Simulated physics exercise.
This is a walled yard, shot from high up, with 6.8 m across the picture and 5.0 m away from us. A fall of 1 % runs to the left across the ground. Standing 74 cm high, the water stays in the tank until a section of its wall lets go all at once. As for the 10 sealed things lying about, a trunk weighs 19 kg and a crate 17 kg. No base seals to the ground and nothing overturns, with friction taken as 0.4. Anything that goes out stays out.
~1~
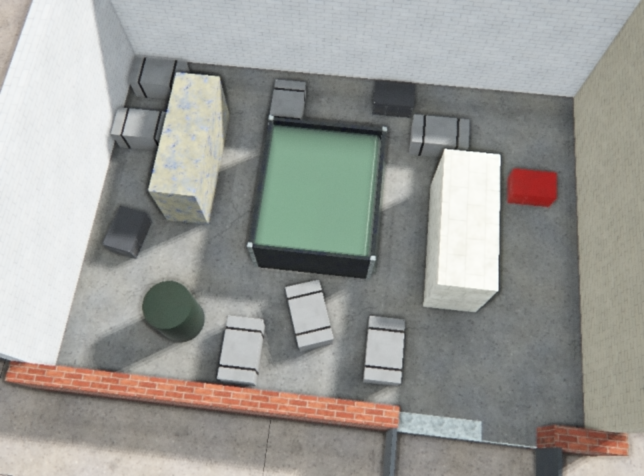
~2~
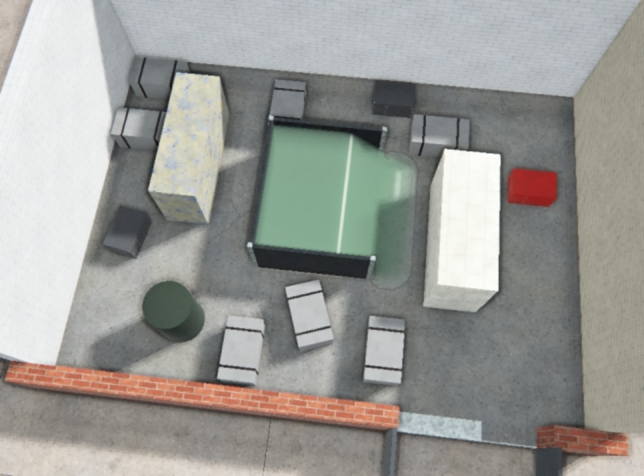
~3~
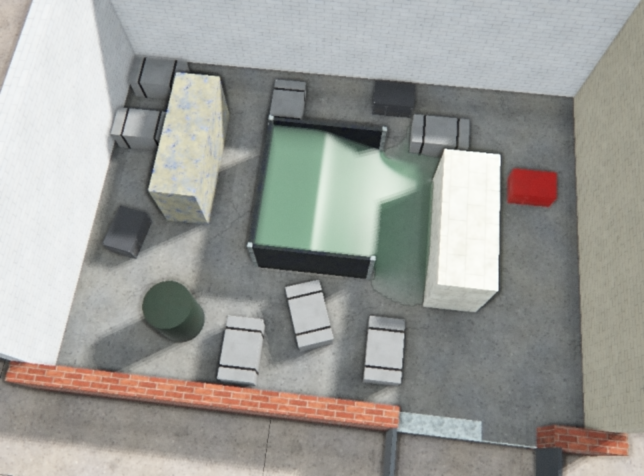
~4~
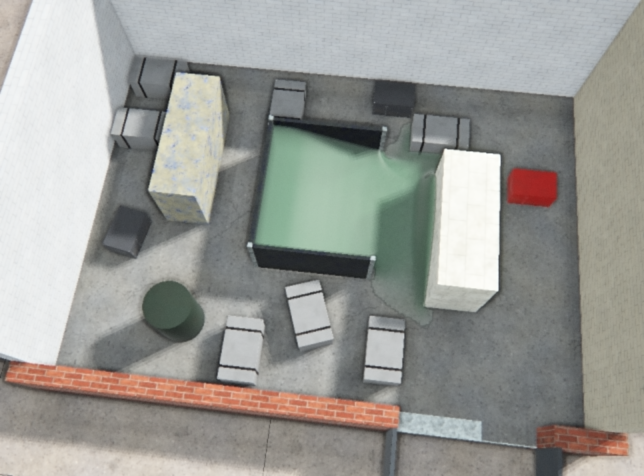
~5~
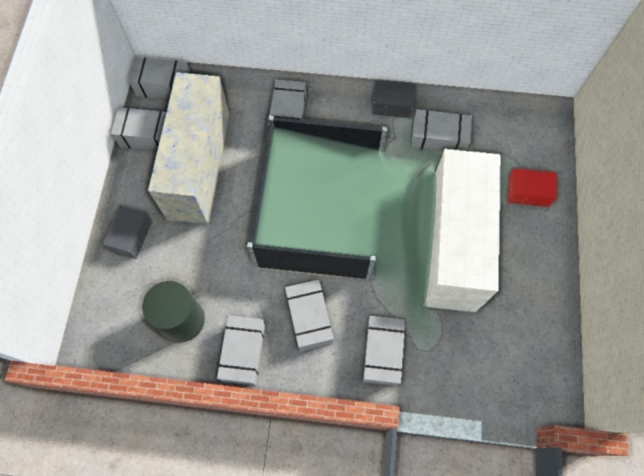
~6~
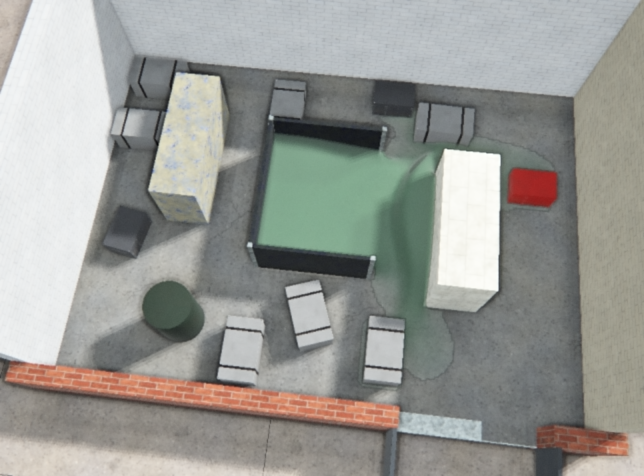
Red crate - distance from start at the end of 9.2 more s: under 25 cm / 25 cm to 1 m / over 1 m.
It will cover a great distance.
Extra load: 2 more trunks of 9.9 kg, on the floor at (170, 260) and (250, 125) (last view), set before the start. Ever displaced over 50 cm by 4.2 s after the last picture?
Lab note - ordered: Below threshold / below threshold.
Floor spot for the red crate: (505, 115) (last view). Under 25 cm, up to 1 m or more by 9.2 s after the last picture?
In the end it is hauled off.
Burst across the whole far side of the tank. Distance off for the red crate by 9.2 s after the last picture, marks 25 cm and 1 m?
Had it gone that way, the red crate would be borne far.
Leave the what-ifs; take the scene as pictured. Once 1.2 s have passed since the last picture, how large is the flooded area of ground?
Wet: Near 16 m2.
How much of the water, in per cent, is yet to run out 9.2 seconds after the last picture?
68 % or so.
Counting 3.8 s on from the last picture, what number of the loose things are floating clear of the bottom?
Just then, the number is 2.
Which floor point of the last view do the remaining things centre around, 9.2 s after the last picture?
At about (239, 207).
Then, 1.2 s after the last picture the red crate is near (535, 183), 0.0 m from its start, aground; 0 of 10 are out; 1 afloat.
Then, 3.8 s after the last picture the red crate is near (506, 403), 3.0 m from its start, aground; 0 of 10 are out; 2 afloat.
Then, 6.2 s after the last picture the red crate has gone out; 1 of 10 are out; 2 afloat.
Then, 9.2 s after the last picture the red crate has gone out; 1 of 10 are out; 4 afloat.
